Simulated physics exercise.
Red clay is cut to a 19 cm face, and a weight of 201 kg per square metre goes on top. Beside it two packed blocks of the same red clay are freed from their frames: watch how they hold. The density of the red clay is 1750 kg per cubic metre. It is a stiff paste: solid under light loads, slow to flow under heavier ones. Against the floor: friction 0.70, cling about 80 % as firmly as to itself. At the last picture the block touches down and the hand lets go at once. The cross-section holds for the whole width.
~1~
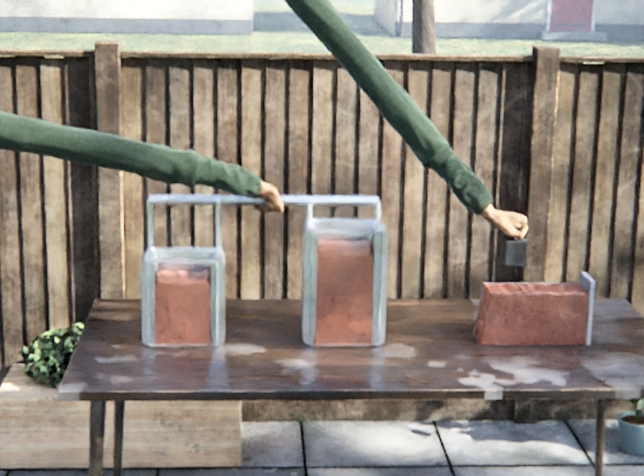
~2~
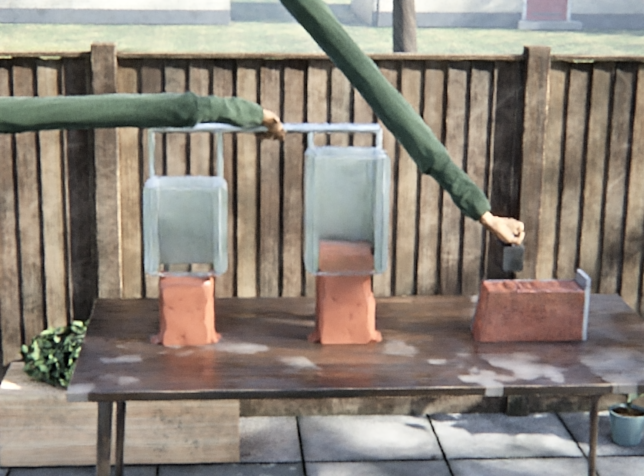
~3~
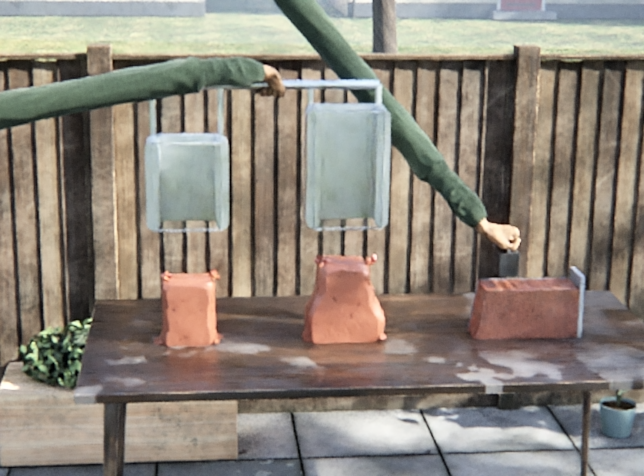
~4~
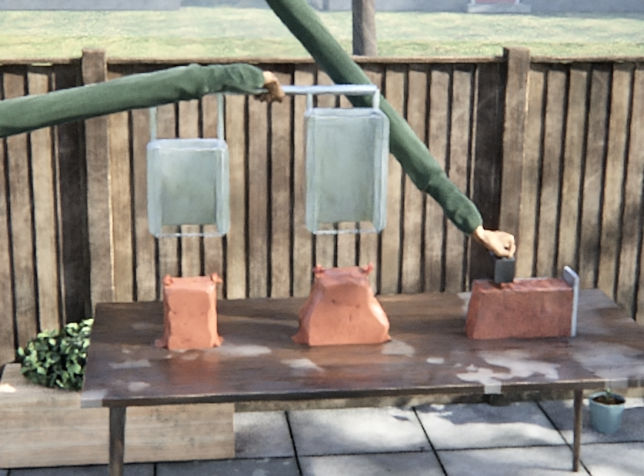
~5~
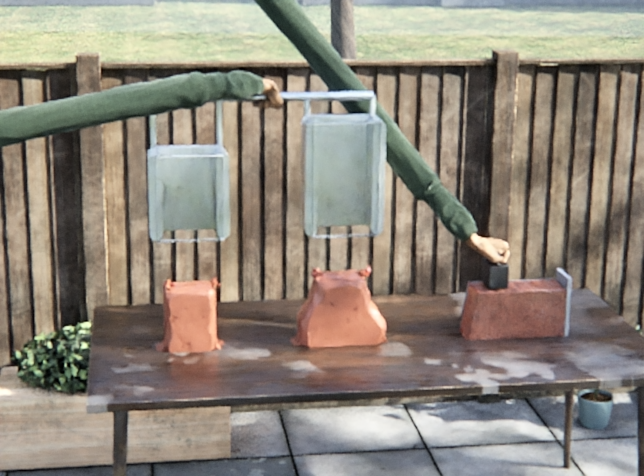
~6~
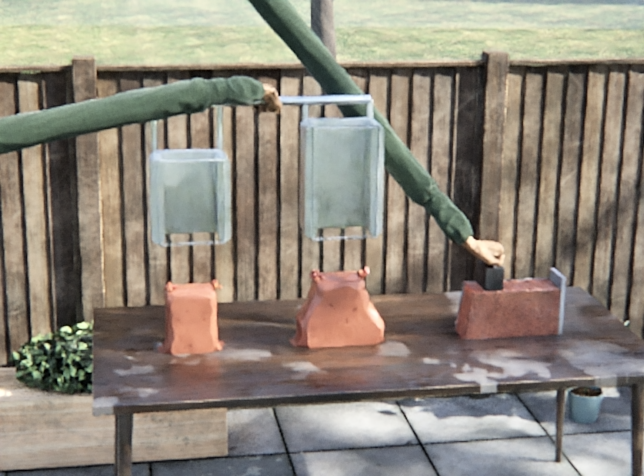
Green-sleeved arm lifting boxes off two red clay blocks, the taller slumping, as another lowers a dark block onto more clay.
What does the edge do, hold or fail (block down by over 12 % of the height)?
Under that load the edge stands.
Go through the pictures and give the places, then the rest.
The first frame shows highest point of the red clay at (563, 294); test blocks 24 cm, 35 cm high (left to right).
The second frame shows highest point of the red clay at (560, 291); test blocks 24 cm, 34 cm high (left to right).
The third frame shows highest point of the red clay at (555, 289); test blocks 24 cm, 29 cm high (left to right).
The fourth frame shows highest point of the red clay at (550, 289); test blocks 24 cm, 26 cm high (left to right).
The fifth frame shows highest point of the red clay at (543, 291); test blocks 24 cm, 26 cm high (left to right).
The sixth frame shows highest point of the red clay at (538, 290); test blocks 24 cm, 26 cm high (left to right).
Another 0.14 s on from the sixth picture, the block is down by 1 % of the bank's height and stands upright.
Another 0.31 s on from the sixth picture, the block is down by 1 % of the bank's height and stands upright.
Another 0.47 s on from the sixth picture, the block is down by 1 % of the bank's height and stands upright.
Another 0.63 s on from the sixth picture, the block is down by 1 % of the bank's height and stands upright.
Another 0.67 s on from the sixth picture, at the end, the block is down by 1 % of the bank's height and stands upright.
